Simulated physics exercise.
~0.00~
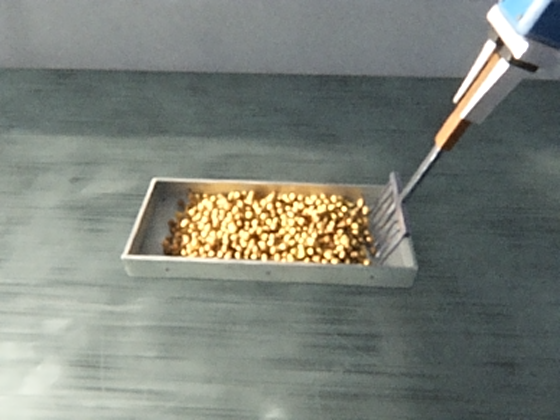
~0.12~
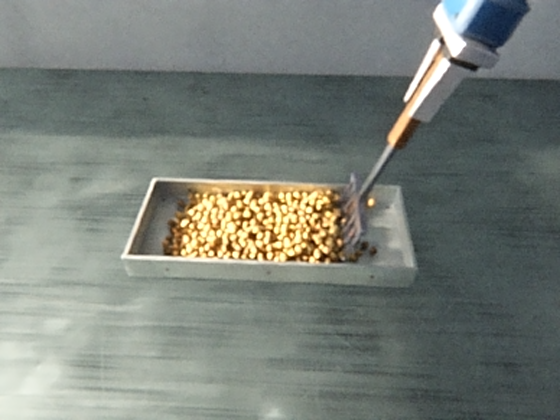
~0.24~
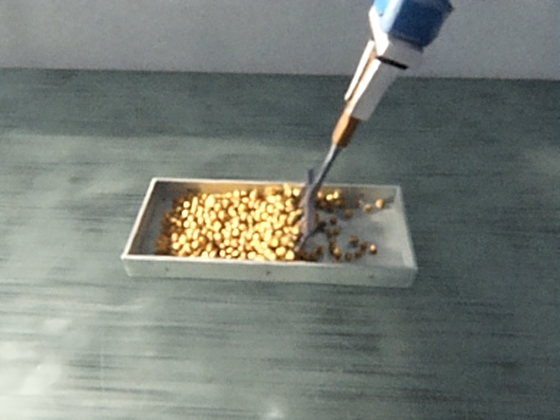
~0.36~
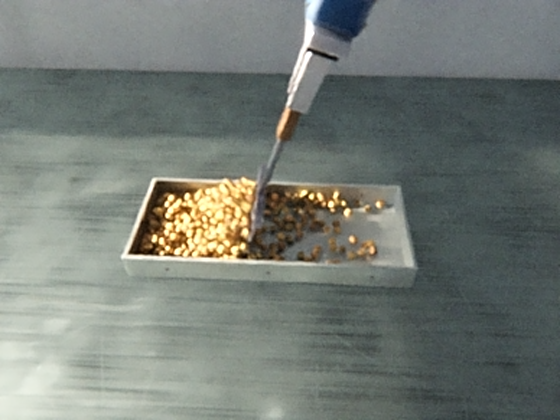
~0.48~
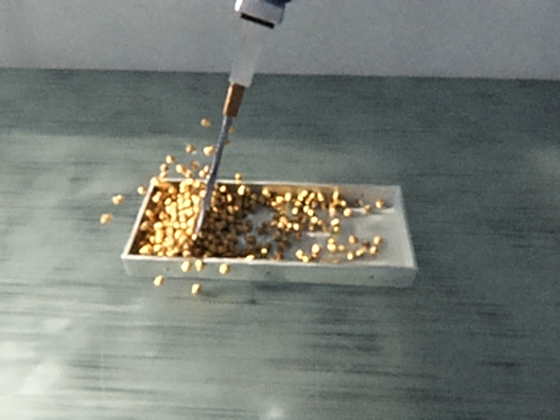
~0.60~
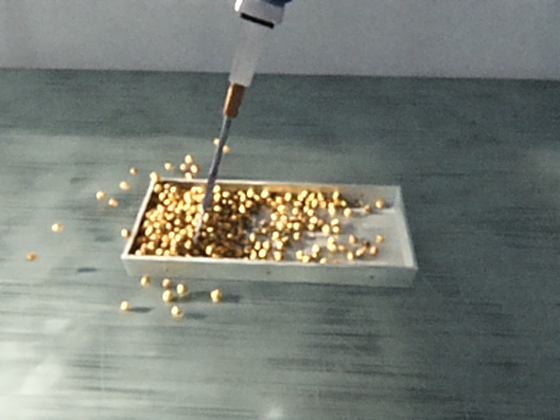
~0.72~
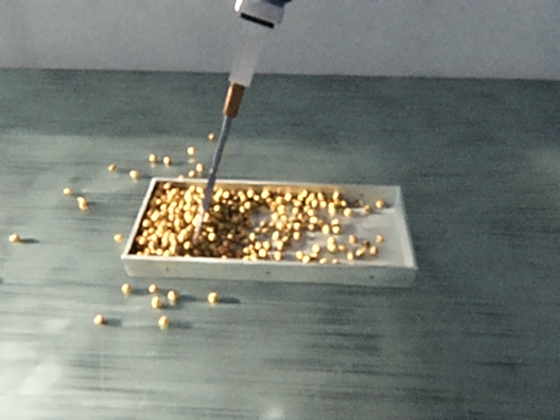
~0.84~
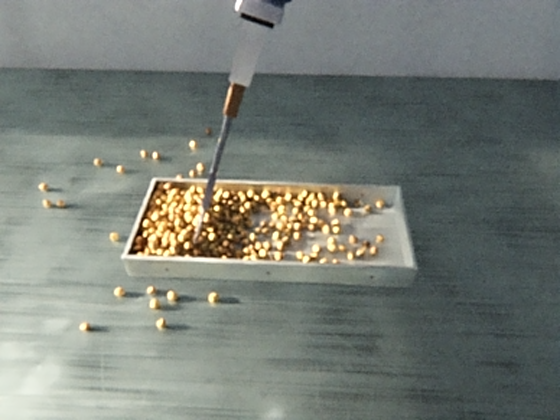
The clip opens on a shallow metal trough of golden dried chickpeas on a dark tabletop, with a blue and white robotic arm holding a comb at the right end. The arm drags the comb left through the load, pushing the chickpeas ahead of it while some slip through and trail behind. They heap up against the left end, and a small number spill over the rim, some hopping into the air. The comb halts short of that end as the strays scatter and roll across the table. Finally everything settles, with most of the chickpeas still in the trough.
